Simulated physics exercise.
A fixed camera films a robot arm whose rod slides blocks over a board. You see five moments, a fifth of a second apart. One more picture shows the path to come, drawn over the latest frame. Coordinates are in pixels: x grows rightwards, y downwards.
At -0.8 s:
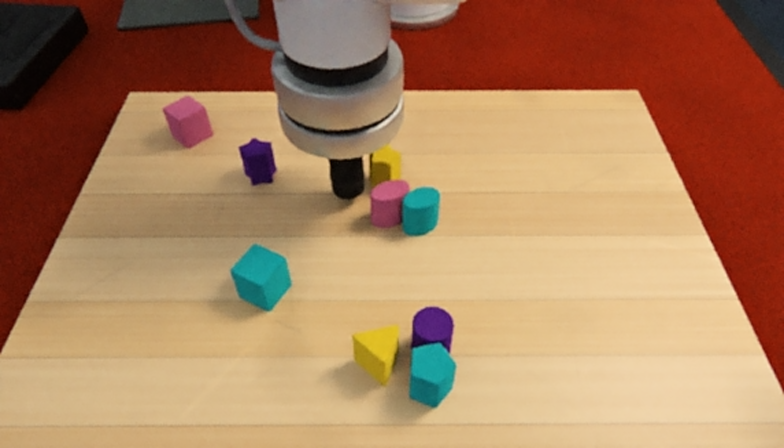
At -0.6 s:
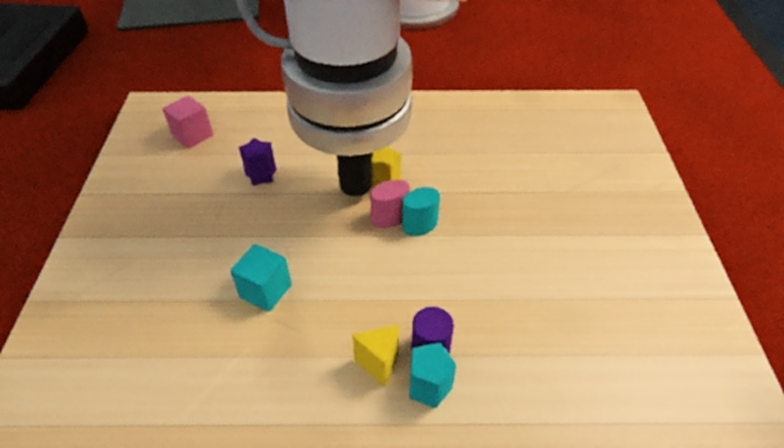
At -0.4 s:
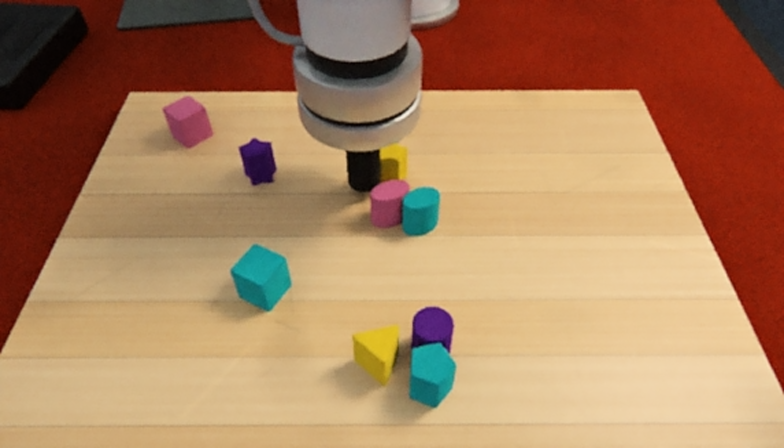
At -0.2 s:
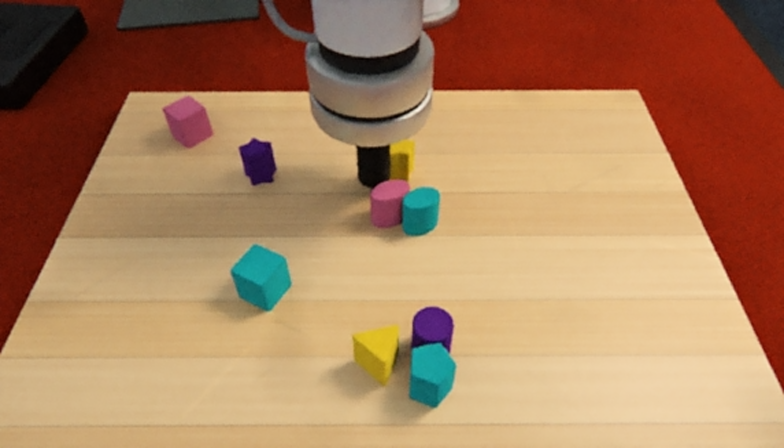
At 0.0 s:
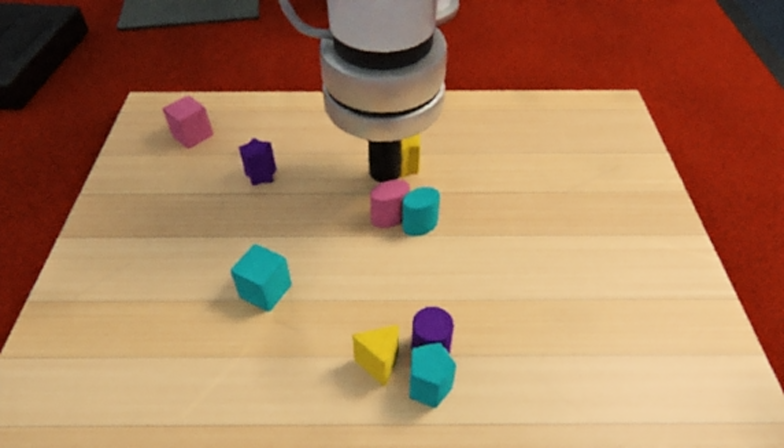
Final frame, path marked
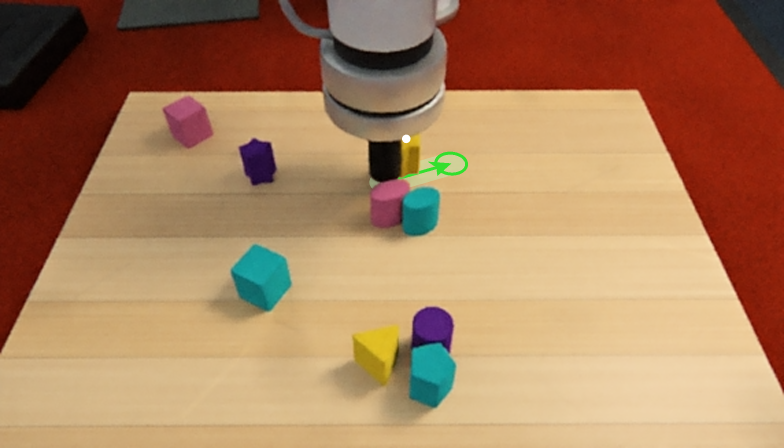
We see colored blocks scattered on a wooden table as a robot arm's black rod moves slightly right and away from the viewer behind a pink block, nudging a yellow block a short way in the same direction.
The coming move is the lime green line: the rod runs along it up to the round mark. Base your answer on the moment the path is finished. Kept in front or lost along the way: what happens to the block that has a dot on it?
Beside or behind, I predict.
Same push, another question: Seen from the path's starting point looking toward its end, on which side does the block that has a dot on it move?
Moves left.
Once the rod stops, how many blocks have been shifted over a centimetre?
Here I'd predict a lone block moving more than 1 cm.
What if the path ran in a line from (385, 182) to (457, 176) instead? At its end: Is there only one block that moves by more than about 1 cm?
In short: Yes.
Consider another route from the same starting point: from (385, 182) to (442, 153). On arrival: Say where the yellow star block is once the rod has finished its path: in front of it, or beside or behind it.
In front, still.
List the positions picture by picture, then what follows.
In the first frame, lower end of the rod (348, 189), tops of blocks, pink oval (390, 189), yellow star block (384, 153).
In the second frame, rod (356, 186), blocks as before.
In the third frame, rod (364, 182), yellow star block (391, 149).
In the fourth frame, rod (374, 178), yellow star block (399, 144).
In the fifth frame, rod (385, 173), pink oval (390, 189), yellow star block (406, 139).
The drawn path runs from (385, 182) directly to (451, 163); the dot is on the yellow star block.
What follows on the original path. Halfway along, rod (420, 164); yellow star block (428, 126), turned 40° anticlockwise.
At the end, rod (452, 155); pink oval not moved; yellow star block (438, 120), turned 85° anticlockwise.
